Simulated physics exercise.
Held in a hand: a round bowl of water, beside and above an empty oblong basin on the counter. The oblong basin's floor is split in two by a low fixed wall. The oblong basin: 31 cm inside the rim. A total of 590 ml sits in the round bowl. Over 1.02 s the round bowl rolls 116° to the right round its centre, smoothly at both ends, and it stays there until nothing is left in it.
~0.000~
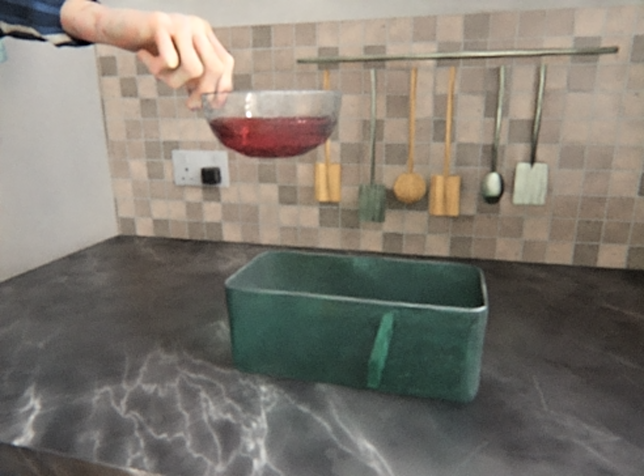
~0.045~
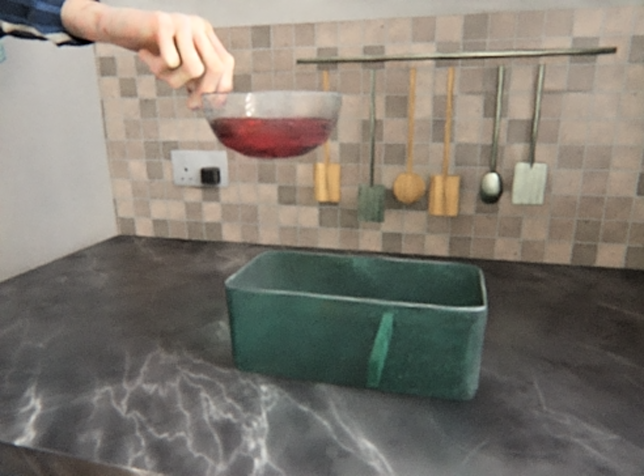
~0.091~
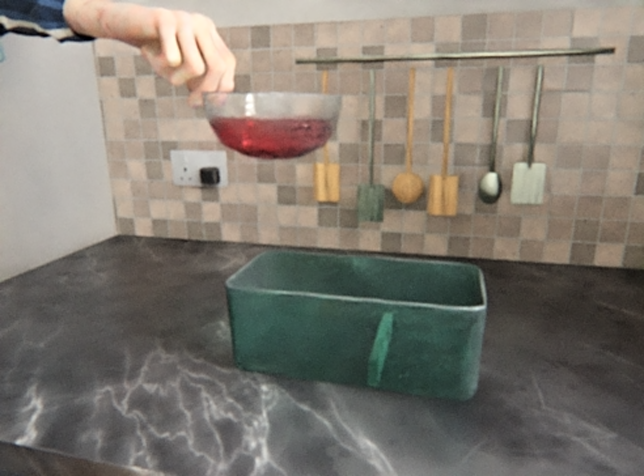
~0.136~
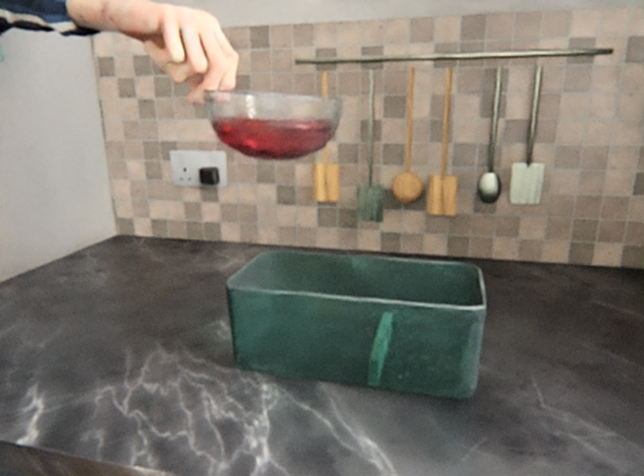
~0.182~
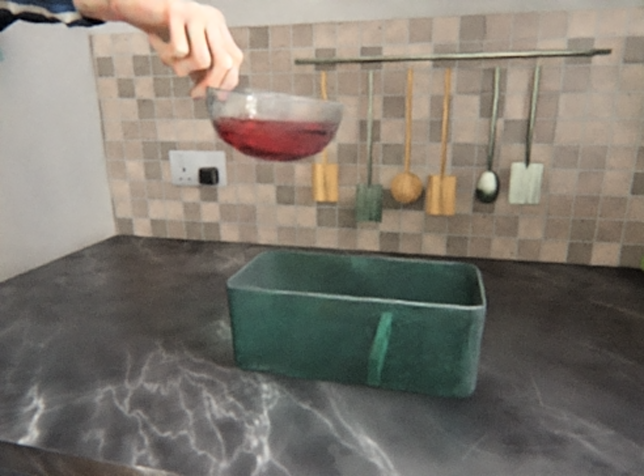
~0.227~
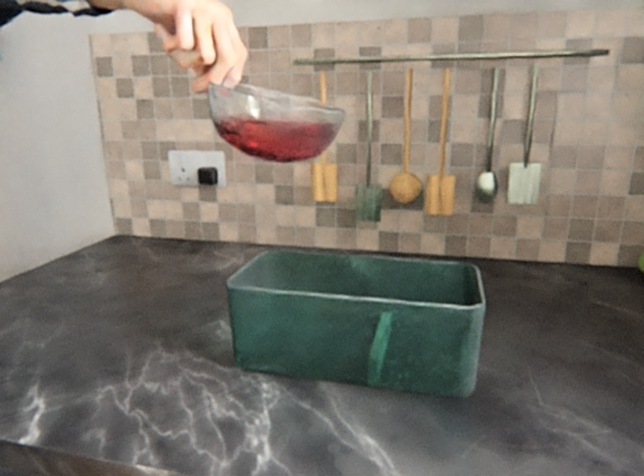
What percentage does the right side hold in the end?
About 48 per cent.
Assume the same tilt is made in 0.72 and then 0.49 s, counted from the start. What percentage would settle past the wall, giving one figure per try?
Result: 35 per cent, then 30 per cent.
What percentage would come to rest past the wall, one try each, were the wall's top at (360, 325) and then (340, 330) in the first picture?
Respectively 70 and 80 %.
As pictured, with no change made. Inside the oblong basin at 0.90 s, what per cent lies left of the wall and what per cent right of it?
About 44 % left, 48 % right.
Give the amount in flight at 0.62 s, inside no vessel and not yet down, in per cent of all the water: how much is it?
Near 50 per cent at that moment.
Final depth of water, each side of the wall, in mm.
I'd expect close to 12 mm on the left and close to 18 mm on the right.
By 0.62 s the tilt is 76° and 37 per cent is still to pour, 4 is left of the wall and 8 right of it.
By 0.90 s the tilt is 112° and 0 per cent is still to pour, 45 is left of the wall and 47 right of it.
By 1.20 s the tilt is 116° and 0 per cent is still to pour, 51 is left of the wall and 48 right of it.
By 1.52 s the tilt is 116° and 0 per cent is still to pour, 50 is left of the wall and 48 right of it.
At rest 50 per cent lies left of the wall, 48 right of it and 1 outside.
